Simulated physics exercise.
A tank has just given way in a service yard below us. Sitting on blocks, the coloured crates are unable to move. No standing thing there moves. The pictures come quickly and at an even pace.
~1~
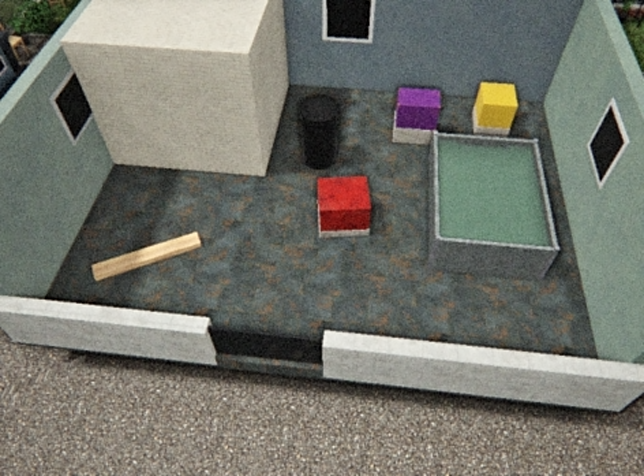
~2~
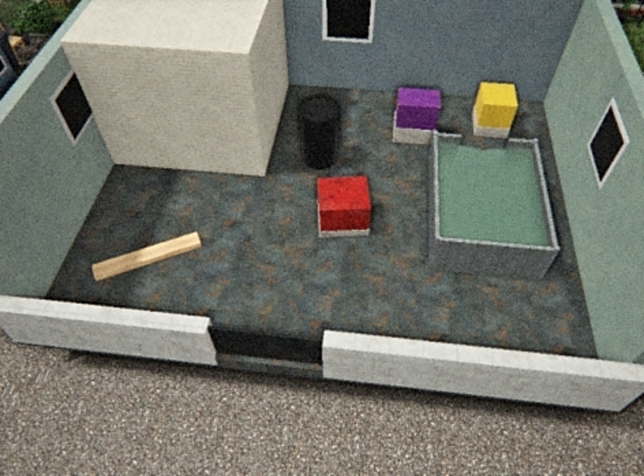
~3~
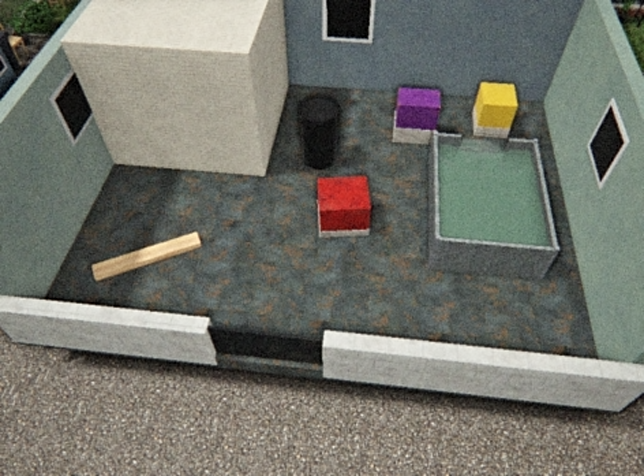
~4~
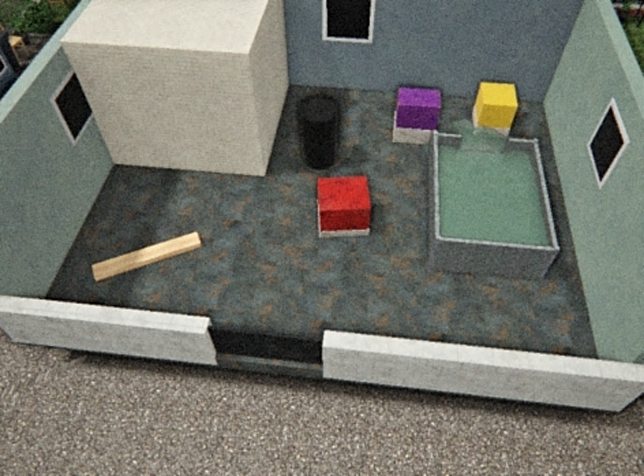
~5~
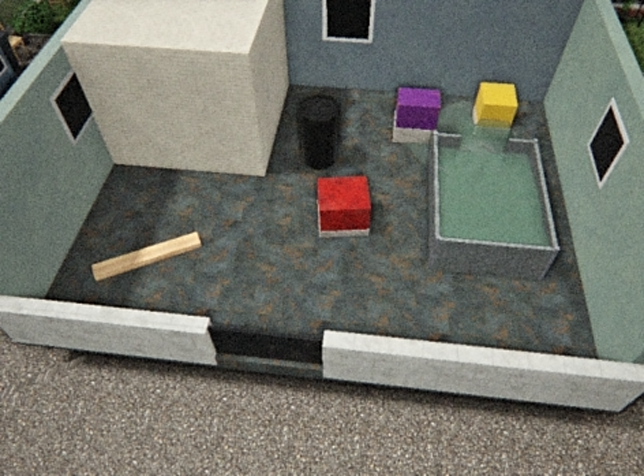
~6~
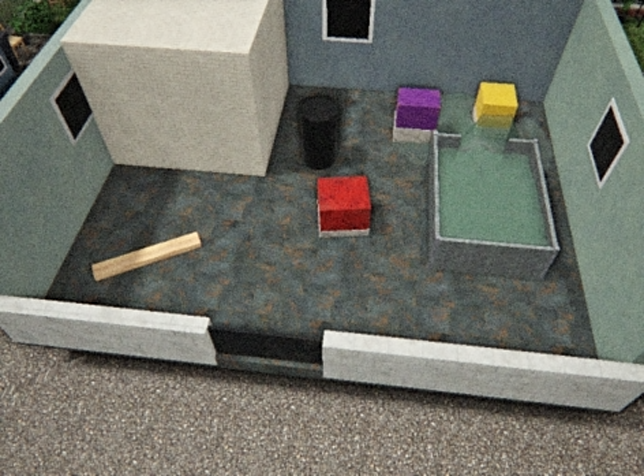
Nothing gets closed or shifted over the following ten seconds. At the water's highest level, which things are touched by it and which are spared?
Result: The purple crate has a tall enough plinth; the red crate has a tall enough plinth; the yellow crate has too short a plinth.
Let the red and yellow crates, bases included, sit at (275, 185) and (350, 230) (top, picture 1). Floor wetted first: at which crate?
I would point to the purple crate.
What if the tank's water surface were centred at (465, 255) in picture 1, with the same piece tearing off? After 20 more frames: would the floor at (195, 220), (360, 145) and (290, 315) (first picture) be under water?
Results in order - left untouched, swamped, left untouched.
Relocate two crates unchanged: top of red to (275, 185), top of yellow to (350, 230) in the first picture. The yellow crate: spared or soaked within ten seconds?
Result for yellow: Untouched.
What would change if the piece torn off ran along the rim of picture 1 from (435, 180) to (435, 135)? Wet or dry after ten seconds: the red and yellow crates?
Red: Overtopped; yellow: Not reached.
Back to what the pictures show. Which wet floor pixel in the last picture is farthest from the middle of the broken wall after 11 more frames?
I'd say at around (293, 86).
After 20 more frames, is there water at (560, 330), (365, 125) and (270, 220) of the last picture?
Going through them in order, I'd call them drenched, drenched and clear.
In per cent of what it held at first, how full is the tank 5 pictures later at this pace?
I make it 74 per cent.
A moment on, water covers 15 % of the floor; the purple crate water round its plinth, the red crate not reached, the yellow crate water round its plinth.
Next, water covers 25 % of the floor; the purple crate water round its plinth, the red crate not reached, the yellow crate water round its plinth.
Then, water covers 35 % of the floor; the purple crate water round its plinth, the red crate water round its plinth, the yellow crate water round its plinth.
Later, water covers 65 % of the floor; the purple crate water round its plinth, the red crate water round its plinth, the yellow crate water round its plinth.
In the end, water covers 85 % of the floor; the purple crate stayed above the water, the red crate stayed above the water, the yellow crate was topped.
